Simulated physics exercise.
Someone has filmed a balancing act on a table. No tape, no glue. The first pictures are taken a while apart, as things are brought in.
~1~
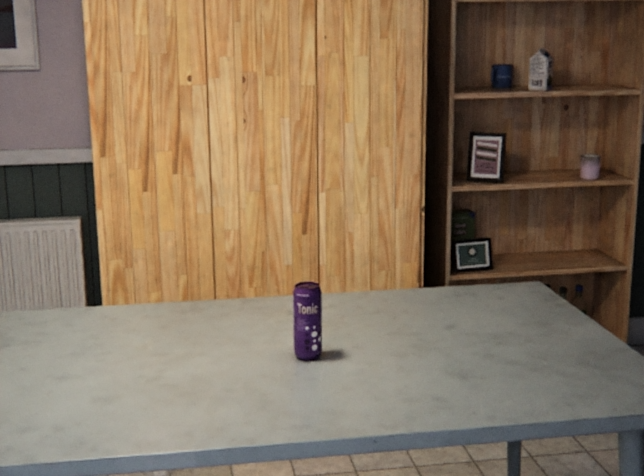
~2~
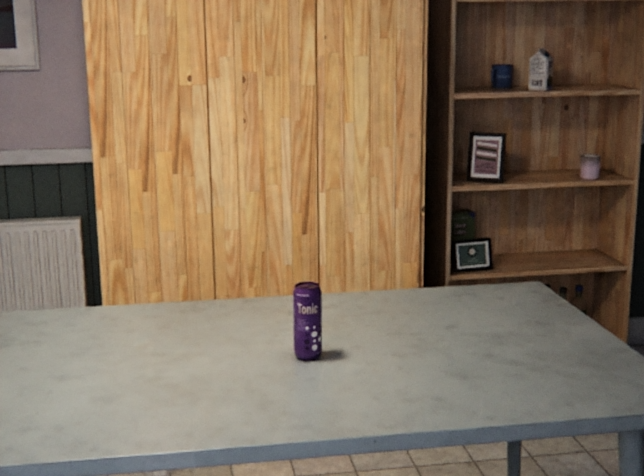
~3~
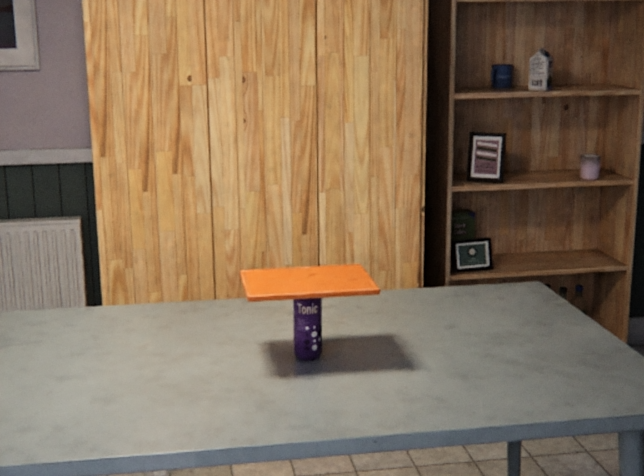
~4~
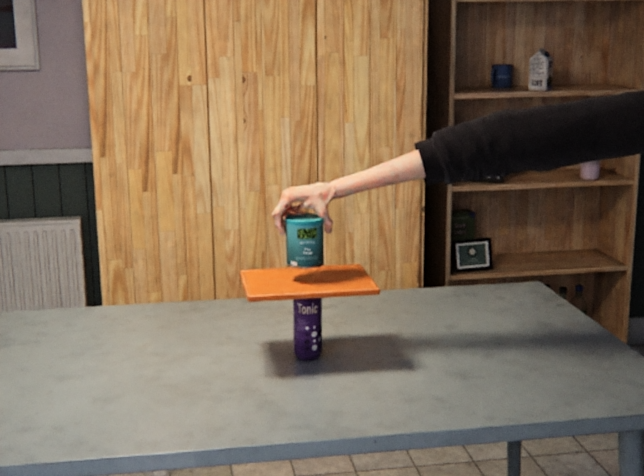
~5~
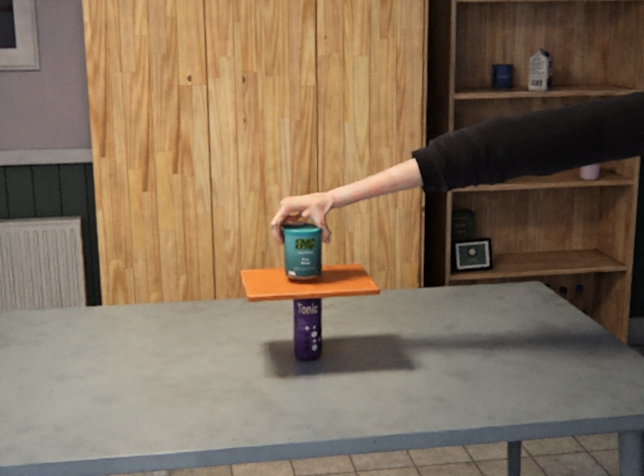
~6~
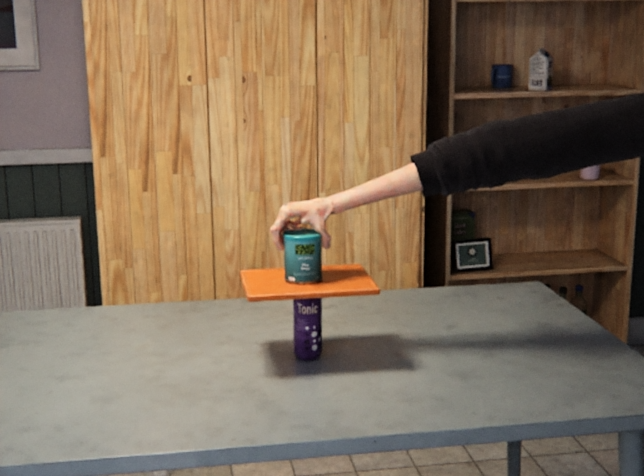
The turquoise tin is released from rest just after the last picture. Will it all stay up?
It holds.
Then, 0.80 s on from there, no change.
Then, 1.70 s on from there, turquoise tin resting near (303, 257).
In the end, all 3 unmoved. At the end, from the last picture's camera, turquoise tin near (303, 257). The stack stays up.
